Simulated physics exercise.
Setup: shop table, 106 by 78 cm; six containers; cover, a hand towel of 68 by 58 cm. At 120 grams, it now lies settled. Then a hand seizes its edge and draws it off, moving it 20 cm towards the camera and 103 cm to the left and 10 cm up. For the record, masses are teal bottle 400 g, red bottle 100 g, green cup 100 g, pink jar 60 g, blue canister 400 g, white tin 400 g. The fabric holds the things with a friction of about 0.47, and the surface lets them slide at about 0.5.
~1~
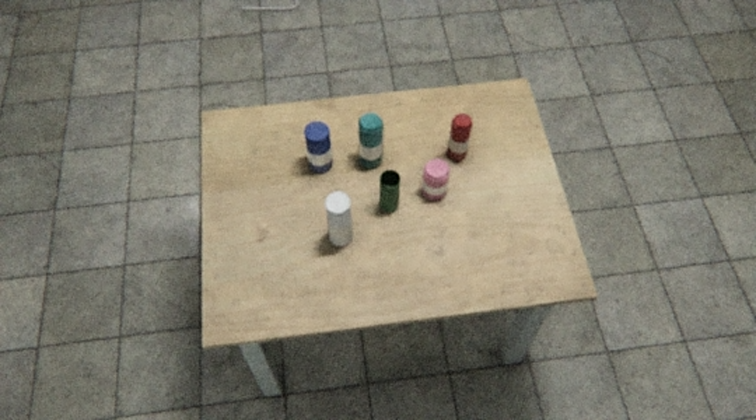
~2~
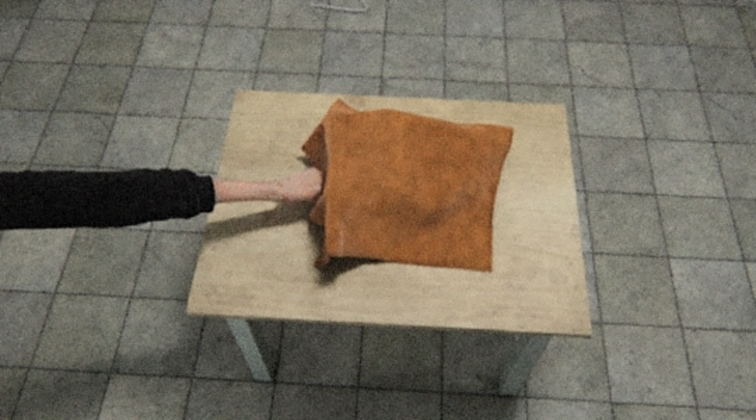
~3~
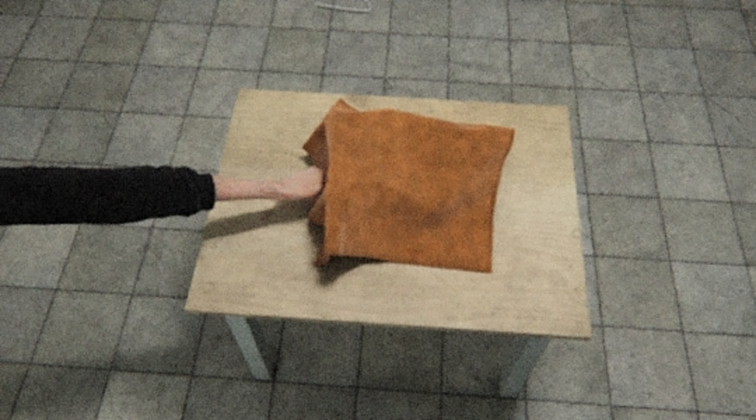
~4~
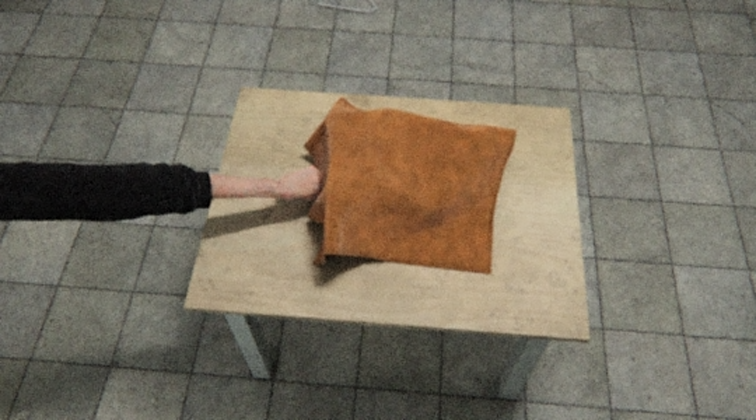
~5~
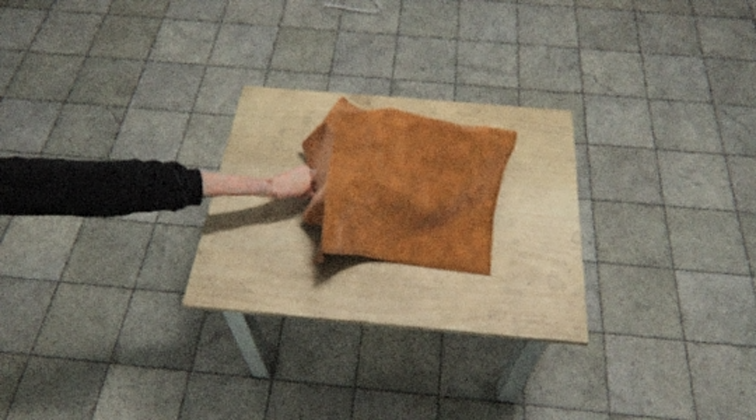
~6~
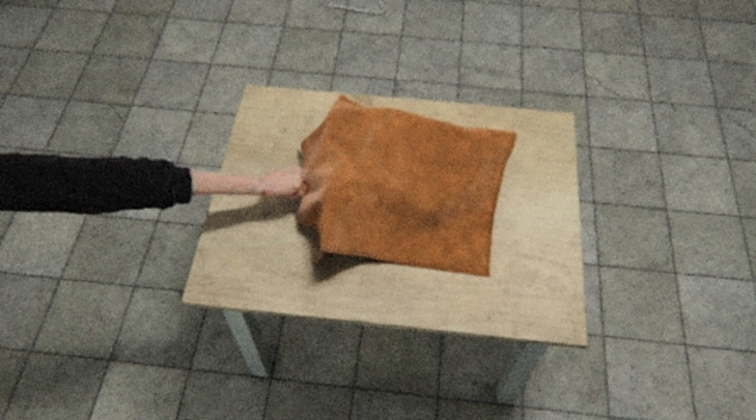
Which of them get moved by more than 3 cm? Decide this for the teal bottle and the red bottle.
Teal bottle: Not moved; red bottle: Not moved.
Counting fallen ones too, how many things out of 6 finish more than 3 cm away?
I make it 0.
Next, middle of the hand towel at (320, 168); nothing else has moved.
Then, middle of the hand towel at (204, 191); nothing else has moved.
After that, middle of the hand towel at (94, 214); nothing else has moved.
Later, middle of the hand towel at a place out of view; nothing else has moved.
At the end, middle of the hand towel at (18, 216); red bottle 0 cm off its start at (487, 138), teal bottle 0 cm off its start at (394, 119).
